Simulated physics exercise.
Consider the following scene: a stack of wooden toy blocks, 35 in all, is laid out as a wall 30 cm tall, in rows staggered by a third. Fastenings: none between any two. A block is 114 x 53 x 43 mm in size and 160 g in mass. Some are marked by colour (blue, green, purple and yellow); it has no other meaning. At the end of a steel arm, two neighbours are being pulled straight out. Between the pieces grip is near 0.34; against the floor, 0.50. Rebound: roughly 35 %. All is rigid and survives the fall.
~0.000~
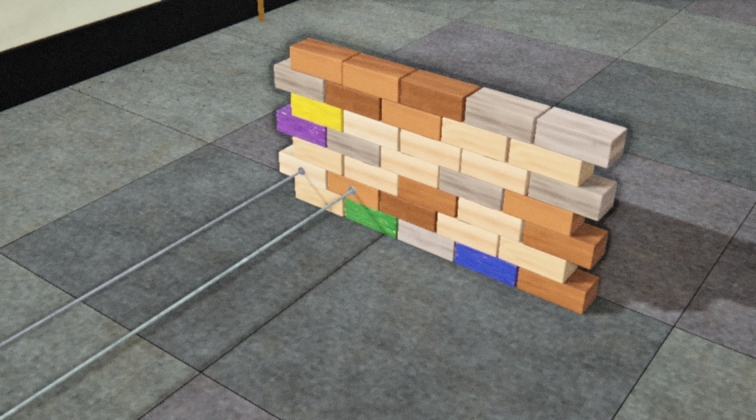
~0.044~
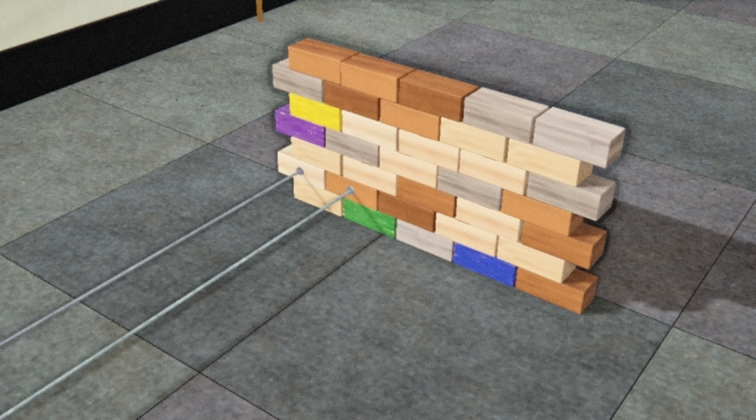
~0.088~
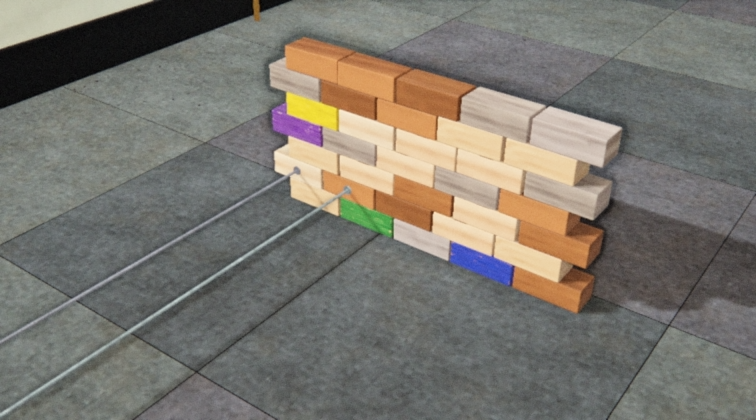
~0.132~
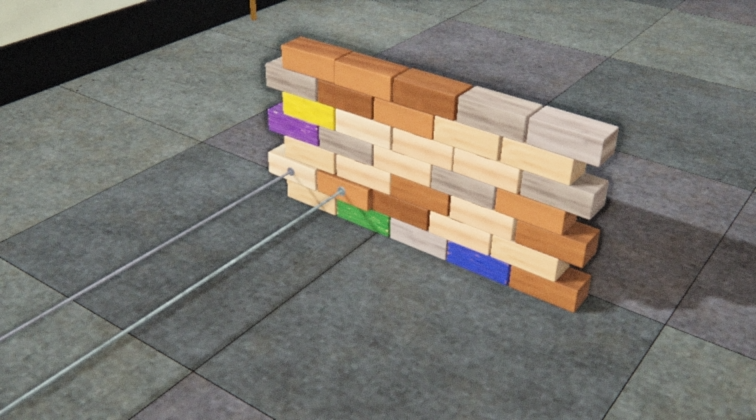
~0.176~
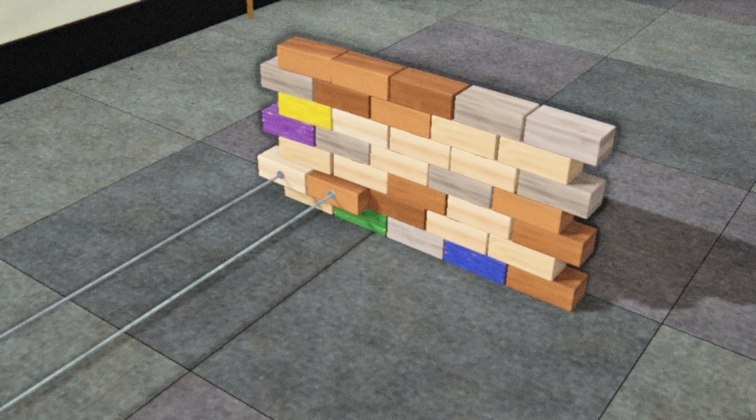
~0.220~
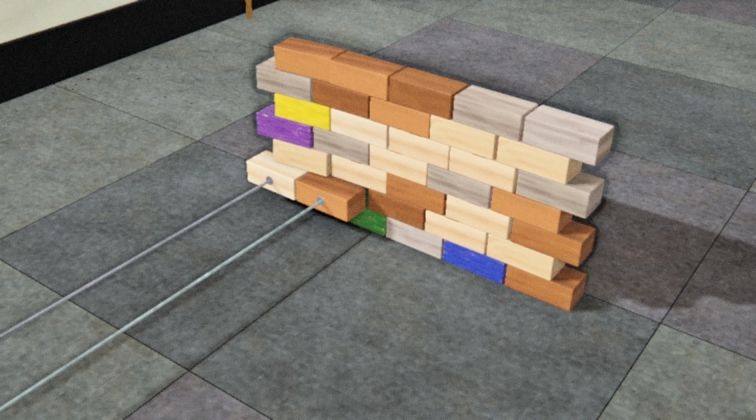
A wall of wooden blocks in staggered rows stands on a grey tiled floor, seen from above and at an angle, with a dark baseboard behind. Most blocks are cream, orange, brown or greyish, with yellow and purple at the left and green and blue along the bottom. As the view drifts very slightly, two thin steel rods draw neighbouring cream and orange blocks outward from the lower left, toward the viewer.
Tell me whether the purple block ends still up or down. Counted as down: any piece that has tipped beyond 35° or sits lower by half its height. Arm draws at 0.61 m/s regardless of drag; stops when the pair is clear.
The purple block ends down.
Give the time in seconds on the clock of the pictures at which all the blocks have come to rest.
Time: About 1.5 s.
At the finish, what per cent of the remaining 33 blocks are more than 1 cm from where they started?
It comes to 40 percent.
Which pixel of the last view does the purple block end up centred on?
Somewhere close to (242, 190), I'd say.
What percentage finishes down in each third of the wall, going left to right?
In percent, the thirds read 80 on the left, 0 in the middle and 0 on the right.
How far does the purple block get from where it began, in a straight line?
Roughly 16 cm.
After 0.38 s, 3 of the 33 other blocks down; purple block leaning 69°, 7 cm lower; yellow block leaning 13°, 17 mm lower.
After 0.54 s, 8 of the 33 other blocks down; purple block leaning 48°, 9 cm lower; yellow block leaning 55°, 9 cm lower.
After 0.98 s, 9 of the 33 other blocks down; purple block leaning 42°, 10 cm lower; yellow block on its side.
At rest (1.7 s), 9 of the 33 other blocks down; purple block leaning 41°, 10 cm lower; yellow block on its side; green block unmoved. As the last picture would show them, middles, purple block near (242, 190), yellow block near (247, 163).
